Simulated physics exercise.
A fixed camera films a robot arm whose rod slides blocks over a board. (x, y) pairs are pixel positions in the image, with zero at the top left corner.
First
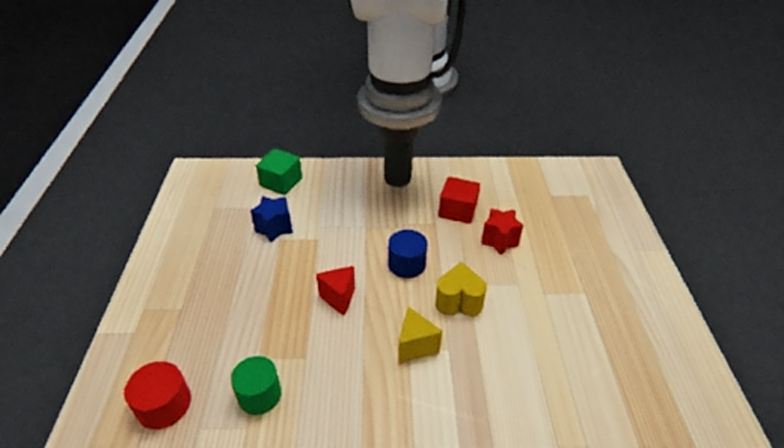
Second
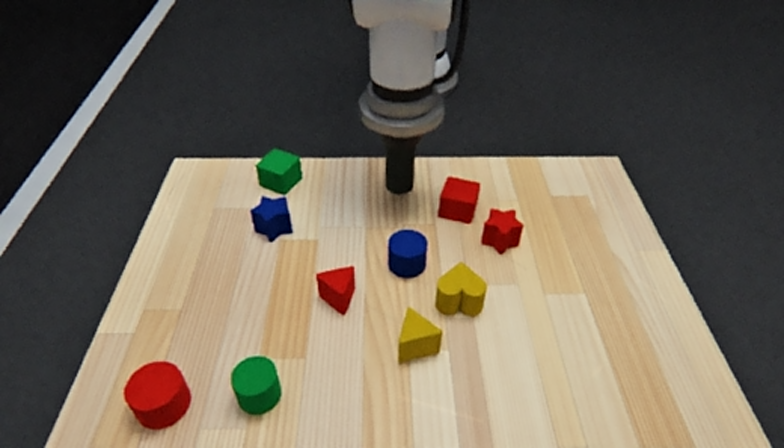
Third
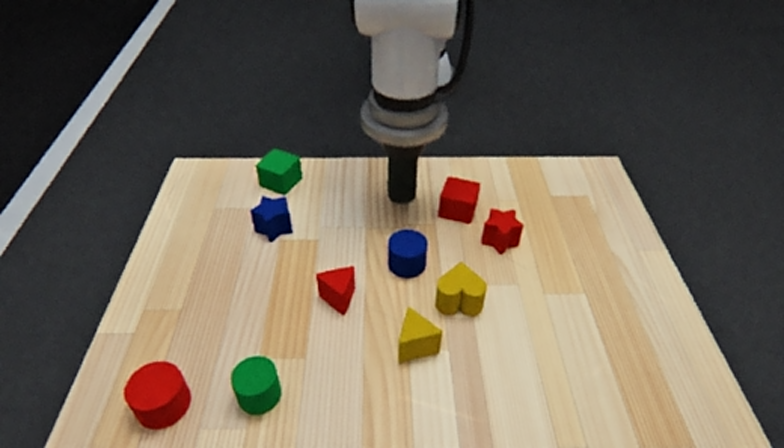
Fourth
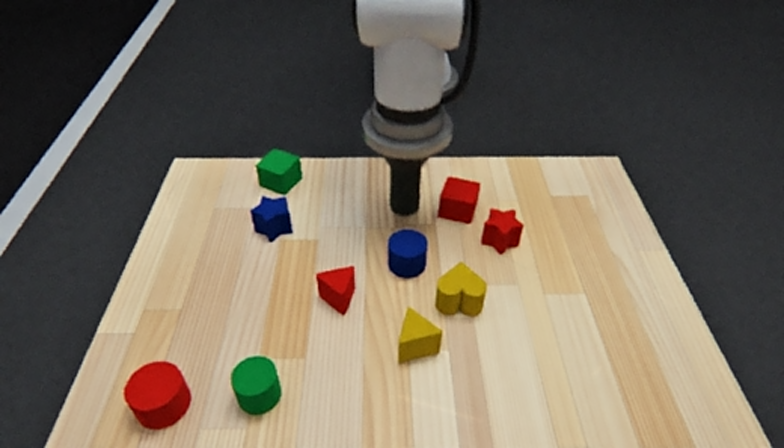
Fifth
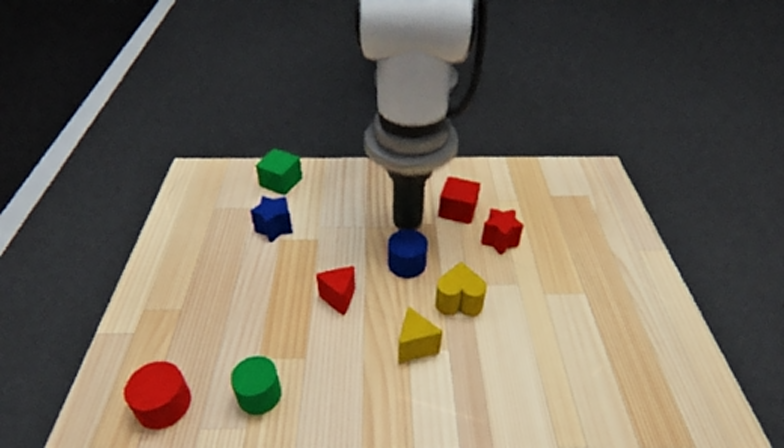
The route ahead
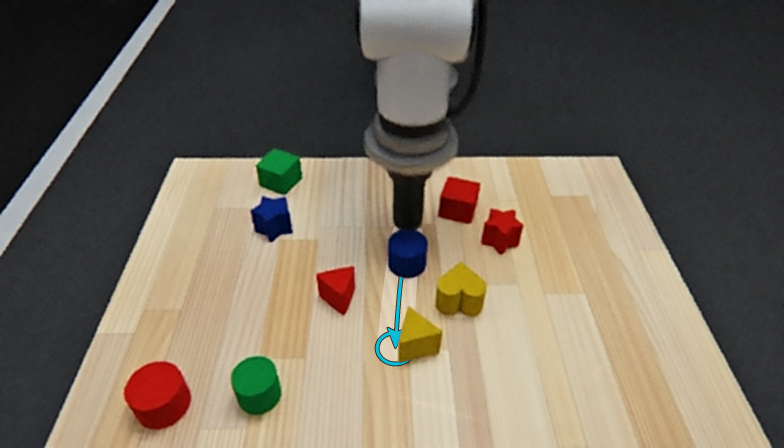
On a wooden board, a robot arm moves its black rod toward the blue cylinder.
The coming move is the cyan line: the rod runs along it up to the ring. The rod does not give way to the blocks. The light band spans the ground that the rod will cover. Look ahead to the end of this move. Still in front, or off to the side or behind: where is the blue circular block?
At the end of the path, the rod is still pushing the blue circular block ahead of it.
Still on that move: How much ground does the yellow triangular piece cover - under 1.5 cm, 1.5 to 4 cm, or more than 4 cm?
It will move more than 4 cm.
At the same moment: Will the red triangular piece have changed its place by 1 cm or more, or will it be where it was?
The block in question stays where it was by the end.
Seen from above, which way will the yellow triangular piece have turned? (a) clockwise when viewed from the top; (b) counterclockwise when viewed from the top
The answer is b.
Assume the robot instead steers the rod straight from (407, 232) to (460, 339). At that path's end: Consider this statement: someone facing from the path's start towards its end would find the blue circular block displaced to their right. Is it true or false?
Verdict: True.
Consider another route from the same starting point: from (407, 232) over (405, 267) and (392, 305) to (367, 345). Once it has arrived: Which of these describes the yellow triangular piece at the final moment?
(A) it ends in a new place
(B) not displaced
The answer is A.
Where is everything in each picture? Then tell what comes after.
In the first picture, rod tip (398, 179); block tops, red triangular piece (337, 278); blue circular block (408, 243); yellow triangular piece (417, 326); yellow heart (462, 281).
In the second picture, rod (400, 187); blocks unchanged.
In the third picture, rod (402, 196); blocks unchanged.
In the fourth picture, rod (405, 208); blocks unchanged.
In the fifth picture, rod (408, 222); red triangular piece (337, 278); blue circular block (408, 243); yellow triangular piece (417, 326); yellow heart (462, 281).
Path on the board, straight from (407, 232) to (395, 348).
What follows on the original path. One third of the way, rod (403, 256); blue circular block (408, 272).
Two thirds of the way, rod (399, 295); blue circular block (411, 315); yellow triangular piece (422, 347), turned 35° anticlockwise.
At the end, rod (396, 338); red triangular piece in place; blue circular block (417, 360); yellow triangular piece (444, 389), turned 75° anticlockwise; yellow heart in place.
